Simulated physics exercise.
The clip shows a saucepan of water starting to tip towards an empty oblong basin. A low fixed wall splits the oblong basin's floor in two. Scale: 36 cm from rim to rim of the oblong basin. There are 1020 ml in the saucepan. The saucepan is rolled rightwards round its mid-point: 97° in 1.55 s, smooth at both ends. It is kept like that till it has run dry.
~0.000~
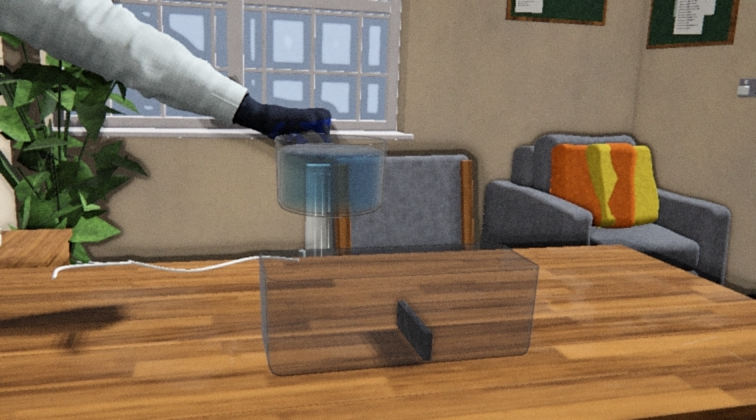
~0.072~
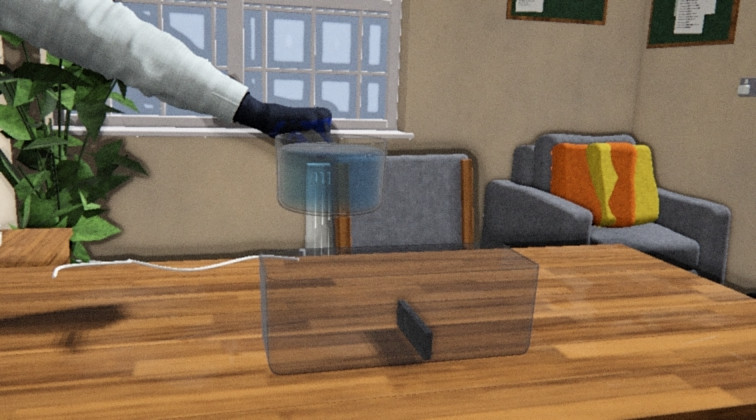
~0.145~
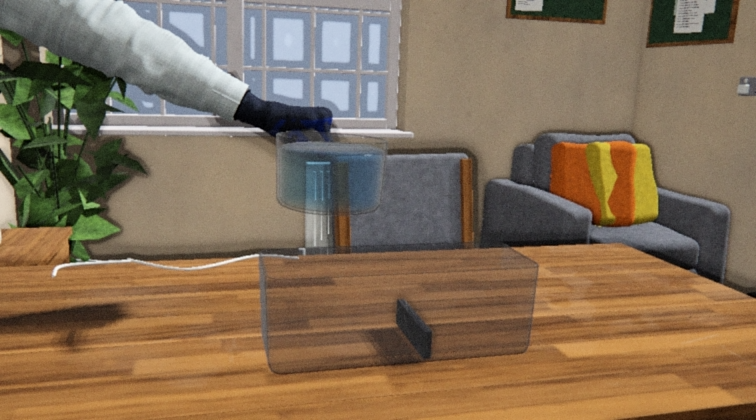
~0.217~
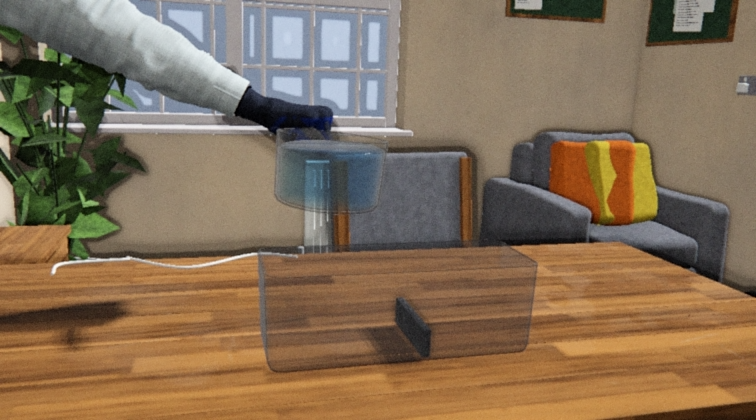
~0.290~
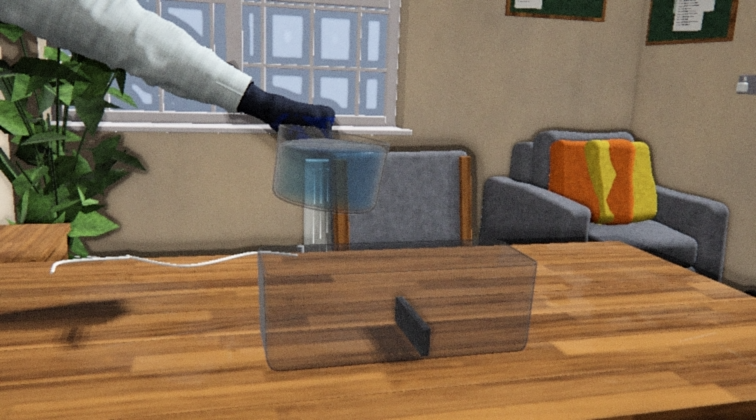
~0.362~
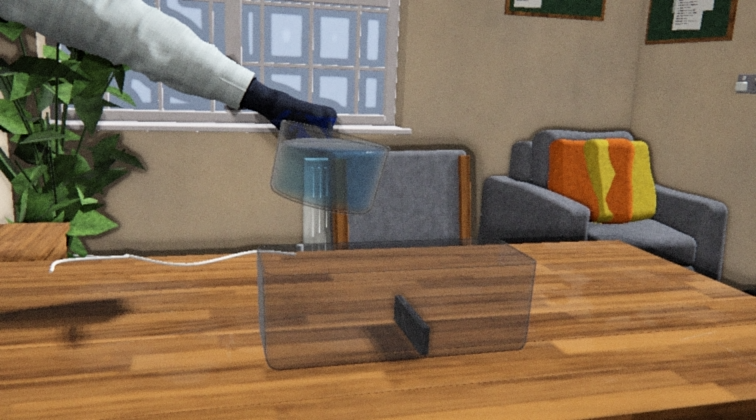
A dark-gloved hand on a pale-sleeved arm reaches in from the upper left, holding a see-through round pan of blue water above a wooden table, seen from the front. Below is an empty, clear oblong basin with a small dark upright wall inside, with a white cord, leafy plant, window and grey armchair behind. The pan slowly tilts slightly rightwards while the view stays nearly still.
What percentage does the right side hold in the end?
The far part has some 68 per cent.
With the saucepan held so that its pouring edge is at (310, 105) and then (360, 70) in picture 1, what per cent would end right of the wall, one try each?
First 5, then 55 per cent.
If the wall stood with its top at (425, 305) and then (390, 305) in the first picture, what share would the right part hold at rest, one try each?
First 60, then 95 per cent.
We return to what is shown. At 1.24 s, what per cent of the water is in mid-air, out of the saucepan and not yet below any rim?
Near 10 in a hundred.
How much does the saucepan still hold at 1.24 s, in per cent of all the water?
Near 20 in a hundred.
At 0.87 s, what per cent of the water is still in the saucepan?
About 66 per cent.
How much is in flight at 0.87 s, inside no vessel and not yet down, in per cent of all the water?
Near 20 in a hundred.
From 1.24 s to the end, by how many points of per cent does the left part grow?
Some 24 per cent.
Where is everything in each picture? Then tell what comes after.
Tilt 0°; pouring edge (384, 141); surface from (278, 149) to (381, 150); the oblong basin's rim runs from (263, 267) to (520, 256); the wall's top is at (414, 317), in the first frame.
Tilt 1°; pouring edge (384, 141); surface from (279, 148) to (381, 149), in the second frame.
Tilt 2°; pouring edge (385, 142); surface from (279, 147) to (381, 148), in the third frame.
Tilt 5°; pouring edge (385, 142); surface from (278, 146) to (381, 148), in the fourth frame.
Tilt 8°; pouring edge (386, 145); surface from (280, 146) to (382, 146), in the fifth frame.
Tilt 12°; pouring edge (387, 148); surface from (279, 145) to (385, 146), in the sixth frame.
By 0.87 s the tilt is 58° and 67 per cent is still to pour, 2 is left of the wall and 12 right of it.
By 1.24 s the tilt is 88° and 20 per cent is still to pour, 7 is left of the wall and 64 right of it.
By 1.63 s the tilt is 97° and 3 per cent is still to pour, 22 is left of the wall and 73 right of it.
By 2.05 s the tilt is 97° and 0 per cent is still to pour, 30 is left of the wall and 69 right of it.
At rest 31 per cent lies left of the wall, 68 right of it and 0 outside.
